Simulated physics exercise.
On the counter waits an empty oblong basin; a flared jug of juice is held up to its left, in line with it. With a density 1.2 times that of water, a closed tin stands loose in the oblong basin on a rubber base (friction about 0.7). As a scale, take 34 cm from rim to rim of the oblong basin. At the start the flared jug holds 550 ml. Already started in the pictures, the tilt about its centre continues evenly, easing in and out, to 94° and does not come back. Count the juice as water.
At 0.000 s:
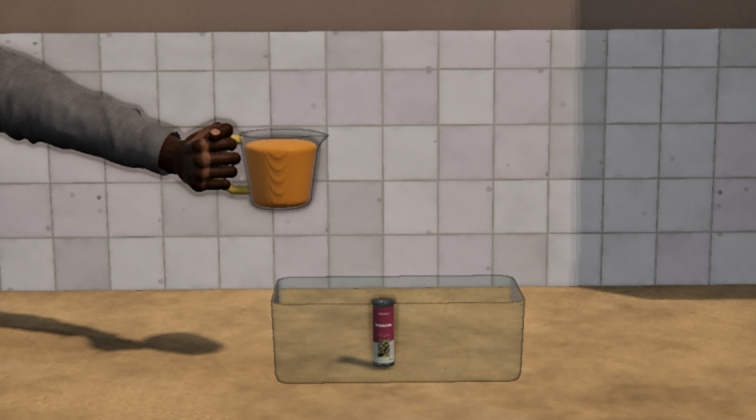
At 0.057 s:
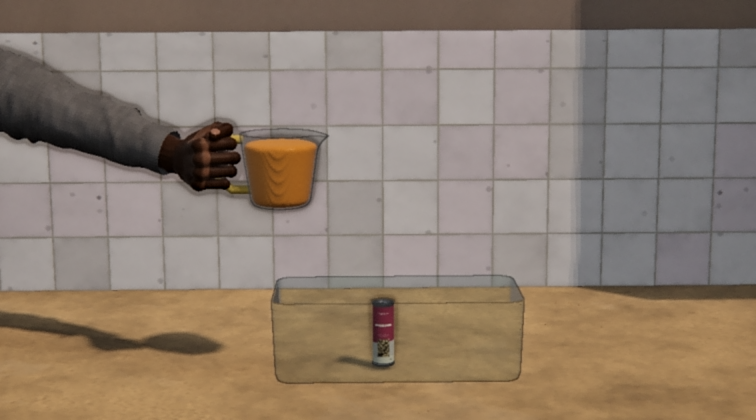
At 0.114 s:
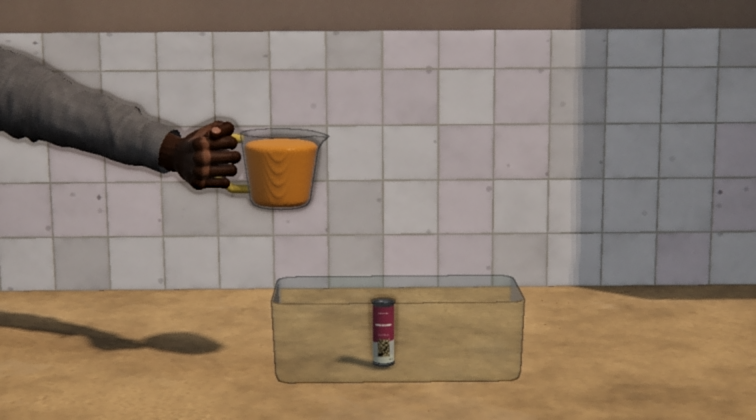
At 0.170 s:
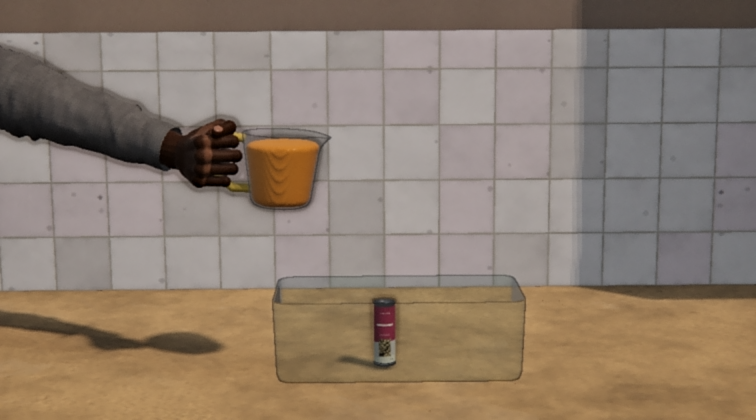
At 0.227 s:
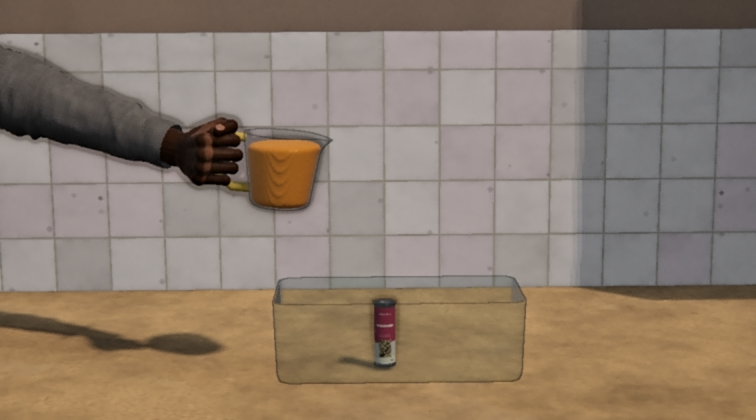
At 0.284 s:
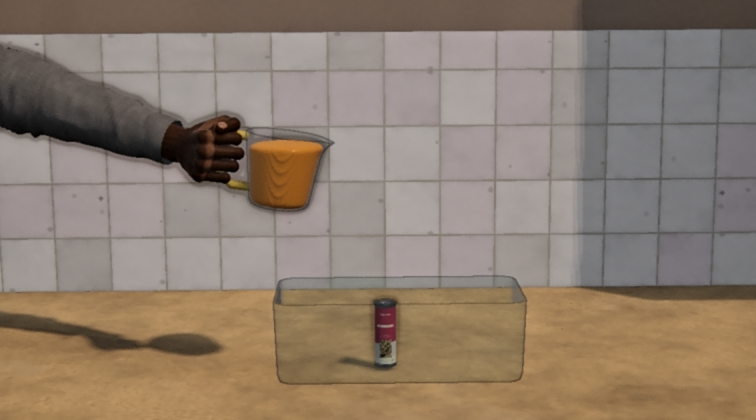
A dark-skinned hand in a grey sleeve, reaching in from the left, holds up a clear flared jug of orange juice and slowly tilts it slightly to the right, its juice staying level. Below and to the right, a clear oblong basin with a small dark red and white tin standing inside rests on a tan counter. The fixed, side-on view faces a pale tiled wall.
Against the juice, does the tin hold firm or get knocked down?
It's still up.
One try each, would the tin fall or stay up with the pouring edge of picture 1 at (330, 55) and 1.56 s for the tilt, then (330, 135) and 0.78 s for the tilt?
Run one: It does not tip. Run two: It tumbles.
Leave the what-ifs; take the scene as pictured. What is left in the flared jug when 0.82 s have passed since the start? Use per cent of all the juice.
I'd put it near 80 percent.
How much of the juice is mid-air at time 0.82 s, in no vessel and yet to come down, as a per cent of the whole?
16 %.
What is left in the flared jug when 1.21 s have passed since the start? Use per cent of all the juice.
Close to 30 in a hundred.
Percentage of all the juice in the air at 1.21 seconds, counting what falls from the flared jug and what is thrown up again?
Near 20 percent.
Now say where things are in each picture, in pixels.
In the first frame, it leans 0°; its right rim is at (329, 135); the juice meets the walls at (244, 144) and (317, 144); the oblong basin's rim runs from (275, 292) to (518, 290); the tin's top is at (383, 305).
In the second frame, it leans 0°; its right rim is at (329, 135); the juice meets the walls at (244, 144) and (318, 144).
In the third frame, it leans 1°; its right rim is at (330, 135); the juice meets the walls at (244, 144) and (318, 144).
In the fourth frame, it leans 3°; its right rim is at (332, 137); the juice meets the walls at (246, 144) and (320, 144).
In the fifth frame, it leans 5°; its right rim is at (333, 139); the juice meets the walls at (248, 145) and (322, 145).
In the sixth frame, it leans 7°; its right rim is at (335, 142); the juice meets the walls at (249, 146) and (324, 145).
By 0.82 s the tilt is 50° and 80 per cent is still to pour; the tin stands where it began.
By 1.21 s the tilt is 83° and 29 per cent is still to pour; the tin stands where it began.
By 1.62 s the tilt is 94° and 3 per cent is still to pour; the tin stands where it began.
By 2.06 s the tilt is 94° and 0 per cent is still to pour; the tin stands where it began.
At rest the tin stands where it began.
